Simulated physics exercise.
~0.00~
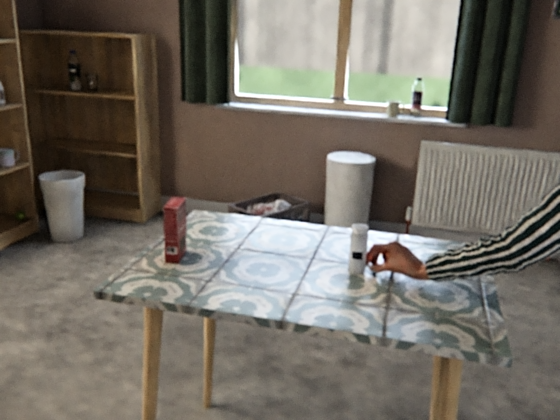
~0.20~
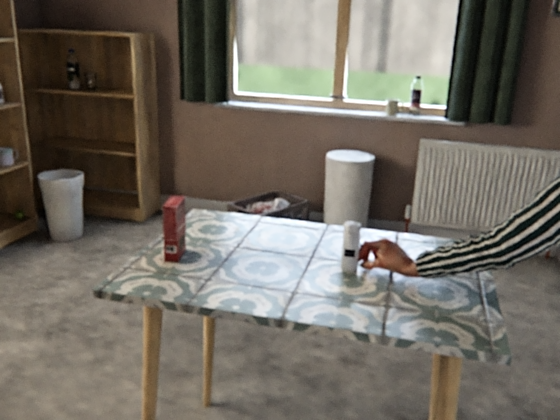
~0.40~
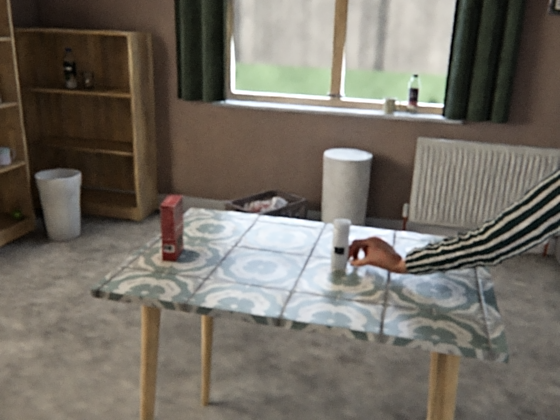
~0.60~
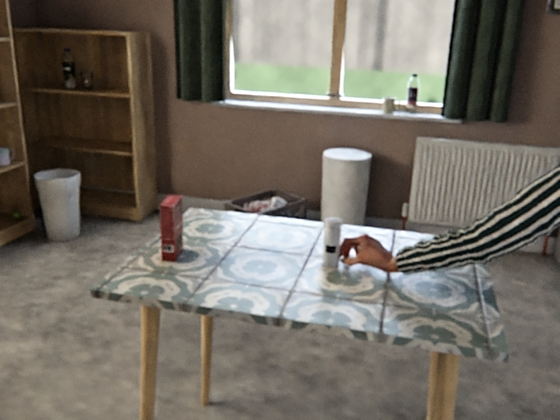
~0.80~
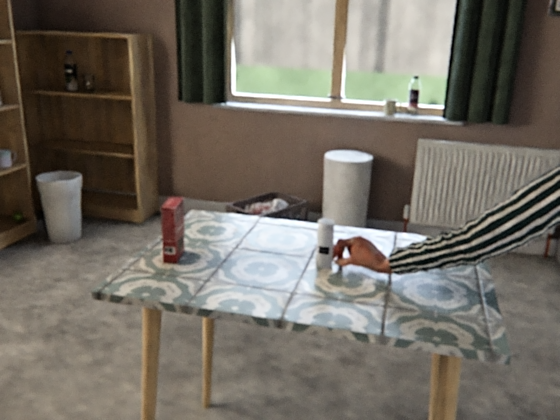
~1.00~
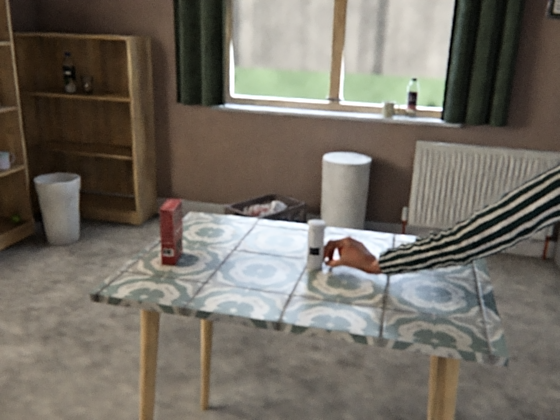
Striped-sleeved arm slowly pushing a white shaker leftward across a patterned tile table, the shaker still upright near a stationary red packet.
